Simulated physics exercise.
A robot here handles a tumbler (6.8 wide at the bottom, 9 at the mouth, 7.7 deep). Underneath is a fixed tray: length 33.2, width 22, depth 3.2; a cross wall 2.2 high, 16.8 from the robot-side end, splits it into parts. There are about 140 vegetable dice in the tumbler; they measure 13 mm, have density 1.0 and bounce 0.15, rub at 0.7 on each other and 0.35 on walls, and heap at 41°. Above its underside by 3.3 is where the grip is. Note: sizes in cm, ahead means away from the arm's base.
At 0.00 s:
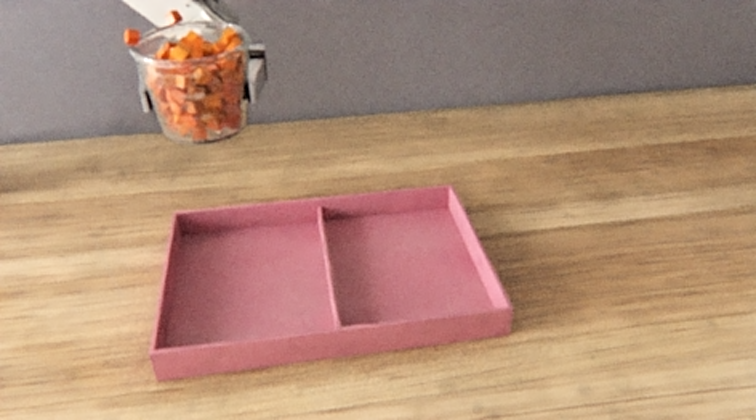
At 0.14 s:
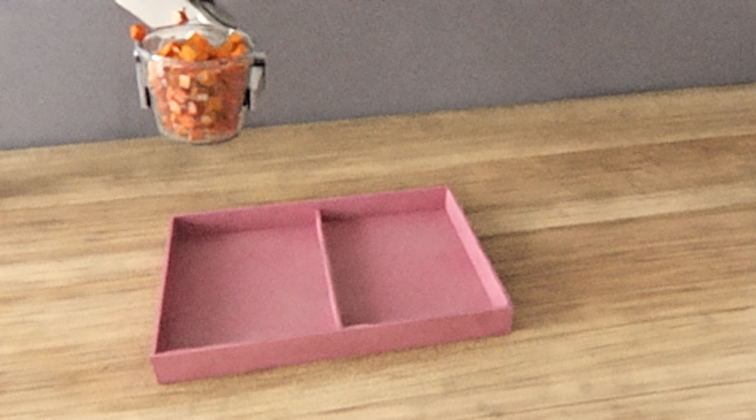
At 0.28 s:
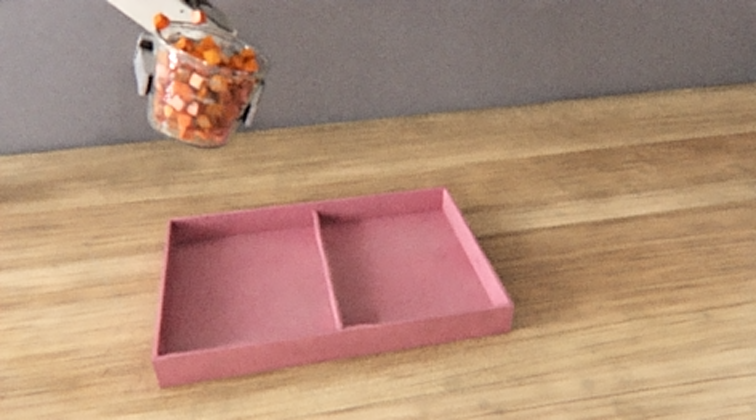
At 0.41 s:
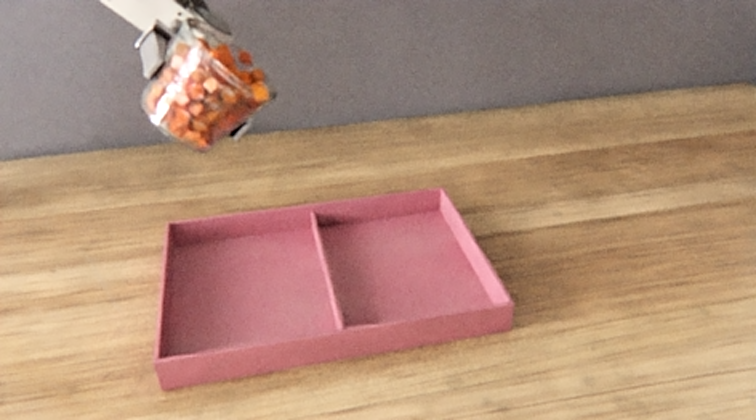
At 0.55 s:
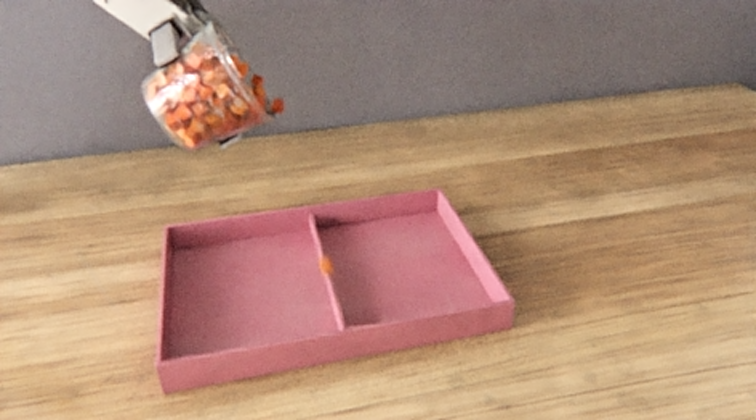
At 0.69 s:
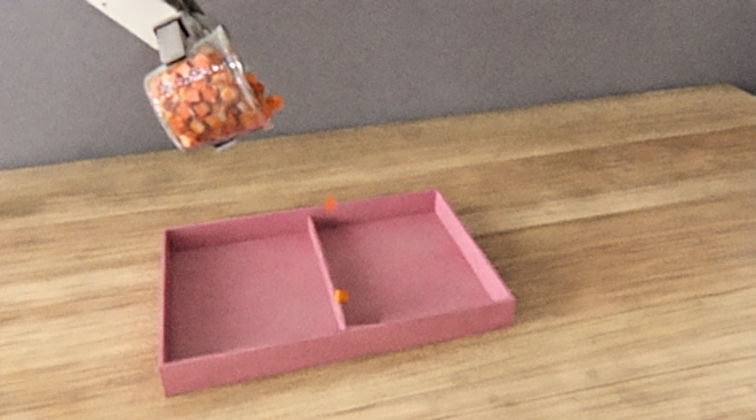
A clear tumbler of orange vegetable dice tilting over a divided pink tray in a robot's grip, dropping a few loose pieces.
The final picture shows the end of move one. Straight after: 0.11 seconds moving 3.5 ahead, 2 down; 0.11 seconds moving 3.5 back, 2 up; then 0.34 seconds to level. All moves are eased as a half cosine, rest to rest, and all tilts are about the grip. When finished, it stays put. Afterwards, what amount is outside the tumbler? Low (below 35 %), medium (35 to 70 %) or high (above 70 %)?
Low.
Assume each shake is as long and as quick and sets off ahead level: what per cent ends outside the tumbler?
About 50 per cent.
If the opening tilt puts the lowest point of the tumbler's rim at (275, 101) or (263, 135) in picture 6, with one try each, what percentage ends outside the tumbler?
5 % and 70 %.
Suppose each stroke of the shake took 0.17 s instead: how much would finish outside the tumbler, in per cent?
That gives about 15 percent.
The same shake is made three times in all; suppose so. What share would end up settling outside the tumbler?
About 40 %.
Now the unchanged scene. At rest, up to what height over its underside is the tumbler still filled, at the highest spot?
Height at rest: Approx. 7.5 cm.
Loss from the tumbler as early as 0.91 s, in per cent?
20 %.
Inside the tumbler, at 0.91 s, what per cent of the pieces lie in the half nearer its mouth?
Roughly 55 per cent.
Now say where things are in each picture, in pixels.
The tumbler middle at (199, 86), level; upper third of the load around (195, 59), from x 130 to 235, top at y 20; 143 in the tumbler, in the first picture.
The tumbler middle at (199, 88), tilted 7° forward; upper third of the load around (197, 61), from x 140 to 240, top at y 20, in the second picture.
The tumbler middle at (201, 90), tilted 24° forward; upper third of the load around (199, 64), from x 160 to 250, top at y 20, in the third picture.
The tumbler middle at (203, 92), tilted 46° forward; upper third of the load around (201, 71), from x 155 to 260, top at y 45; 142 in the tumbler, 1 in flight or on a rim, in the fourth picture.
The tumbler middle at (205, 95), tilted 63° forward; upper third of the load around (204, 73), from x 155 to 325, top at y 50; 142 in the tumbler, 1 in the robot-side part, in the fifth picture.
The tumbler middle at (206, 97), tilted 70° forward; upper third of the load around (204, 77), from x 160 to 340, top at y 50; 141 in the tumbler, 1 in the far-side part, 1 in flight or on a rim, in the sixth picture.
After 0.91 s, tilted 70° forward, highest piece 25 above the table; 115 in the tumbler, 3 in the far-side part, 25 in flight or on a rim.
After 1.14 s, tilted 17° forward, highest piece 27 above the table; 106 in the tumbler, 24 in the far-side part, 11 in the robot-side part, 2 in flight or on a rim.
After 1.45 s, level, highest piece 27 above the table; 106 in the tumbler, 25 in the far-side part, 12 in the robot-side part.
After 2.50 s, level, highest piece 27 above the table; 106 in the tumbler, 25 in the far-side part, 12 in the robot-side part.
In the end, 106 in the tumbler, 25 in the far-side part, 12 in the robot-side part. That is 26 % outside the tumbler.
